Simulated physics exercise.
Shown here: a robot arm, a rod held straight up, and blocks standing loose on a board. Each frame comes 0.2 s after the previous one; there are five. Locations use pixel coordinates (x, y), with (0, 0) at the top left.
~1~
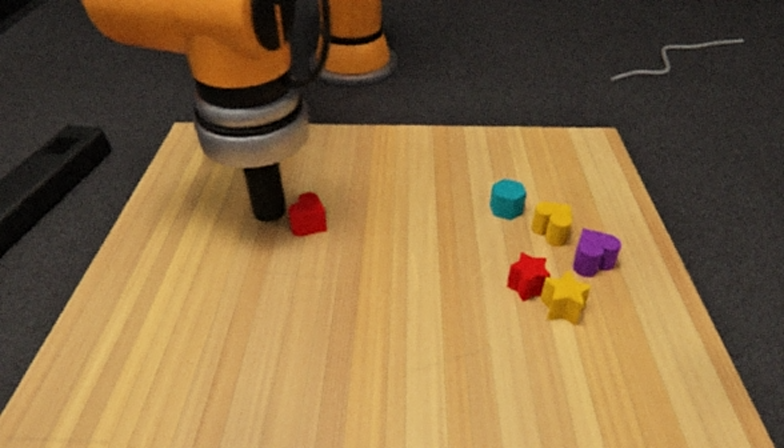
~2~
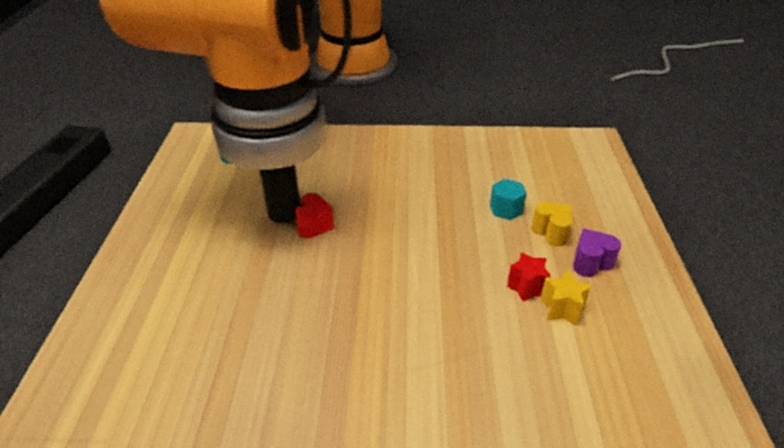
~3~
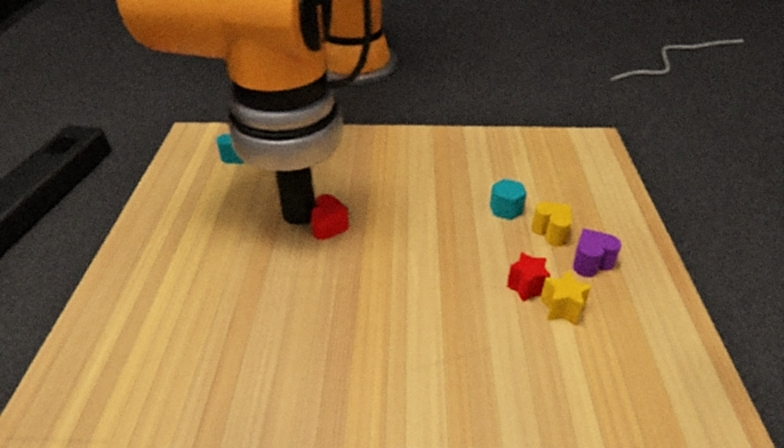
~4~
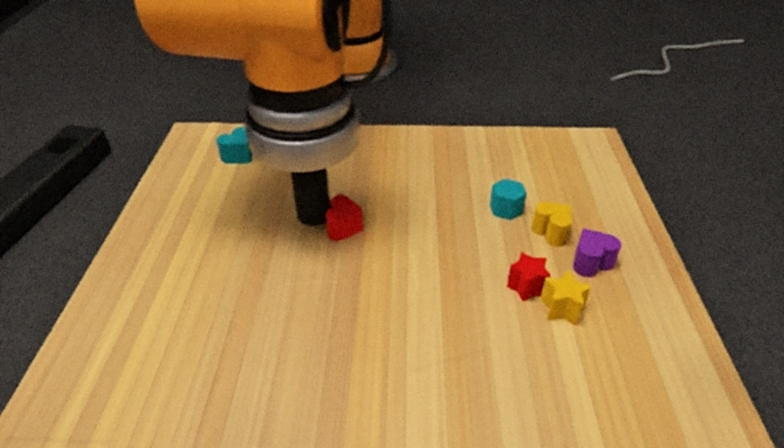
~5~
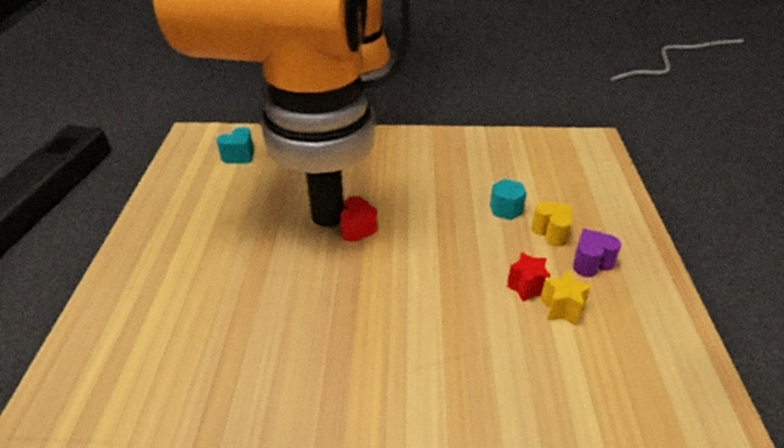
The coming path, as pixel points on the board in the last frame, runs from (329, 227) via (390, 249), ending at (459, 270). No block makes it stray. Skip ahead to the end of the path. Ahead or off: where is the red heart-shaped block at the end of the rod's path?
It escapes to one side.
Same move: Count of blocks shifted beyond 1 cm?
Only one block.
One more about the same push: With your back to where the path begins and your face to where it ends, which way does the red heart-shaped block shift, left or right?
It is displaced to the left.
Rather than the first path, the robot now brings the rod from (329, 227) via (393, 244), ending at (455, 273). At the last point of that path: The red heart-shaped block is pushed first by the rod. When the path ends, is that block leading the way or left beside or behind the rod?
Slid off.
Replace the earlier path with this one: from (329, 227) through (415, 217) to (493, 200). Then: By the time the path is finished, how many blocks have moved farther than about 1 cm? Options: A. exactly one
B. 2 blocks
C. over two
B.
The first path, step by step. One third of the way, rod at (369, 231); red heart-shaped block at (399, 218), turned 15° anticlockwise.
Two thirds of the way, rod at (413, 246); red heart-shaped block at (436, 221), turned 50° anticlockwise.
At the end, rod at (460, 260); red heart-shaped block at (444, 221), turned 80° anticlockwise; red star-shaped block unmoved.
